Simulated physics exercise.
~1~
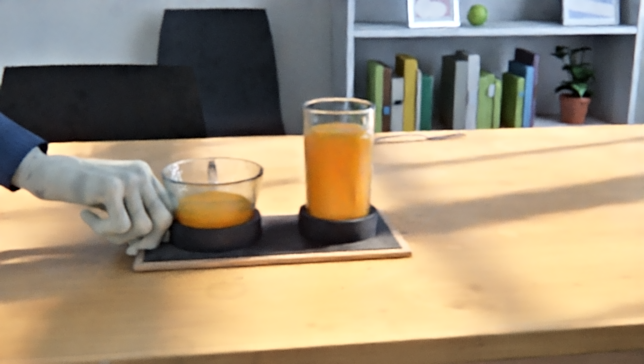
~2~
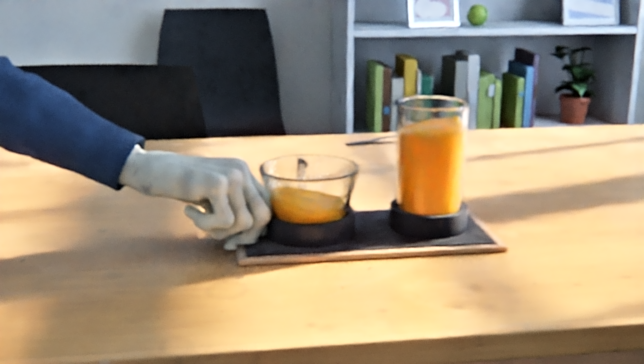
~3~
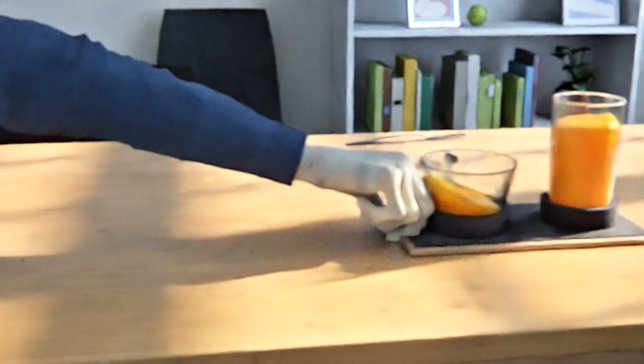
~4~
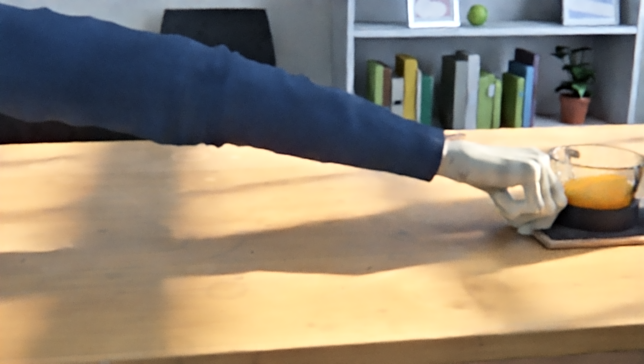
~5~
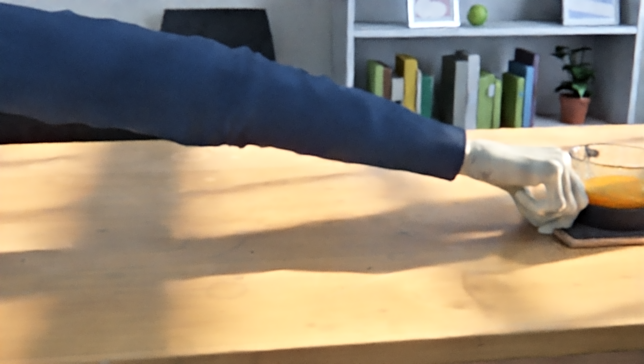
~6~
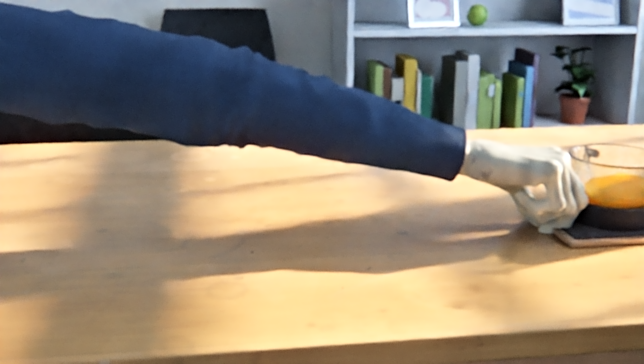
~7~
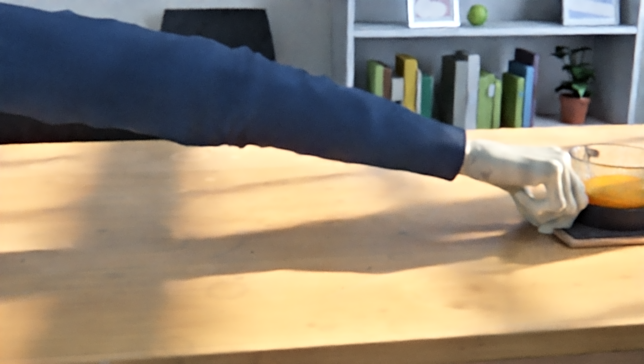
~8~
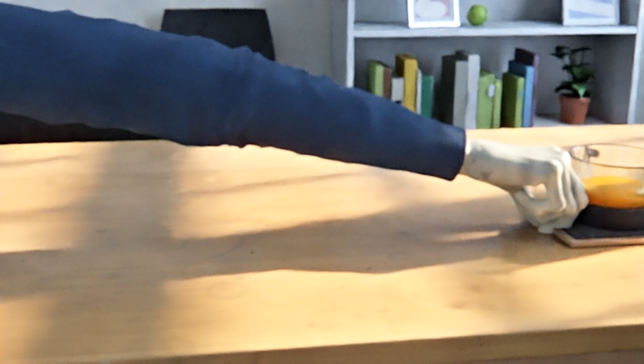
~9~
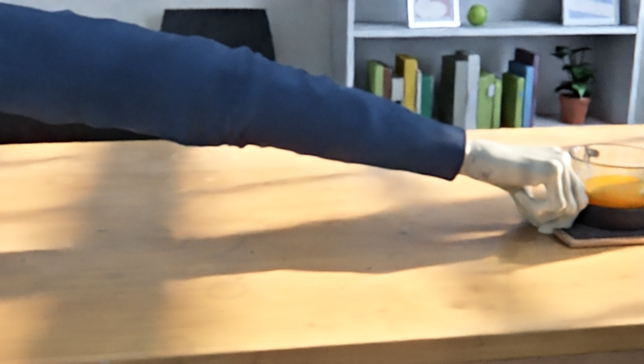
The clip opens on a sunlit wooden table where a pale hand in a dark blue sleeve grips the left end of a dark tray holding a wide, clear teacup and, to its right, a tall slim glass, both containing orange juice. The hand pushes the tray to the right, and the juice in the teacup tilts and sloshes. As the arm stretches across the table, the slim glass passes out of view at the right edge. The tray then stops with the teacup partly cut off at that edge. The hand stays on the tray, and the teacup keeps all its juice.
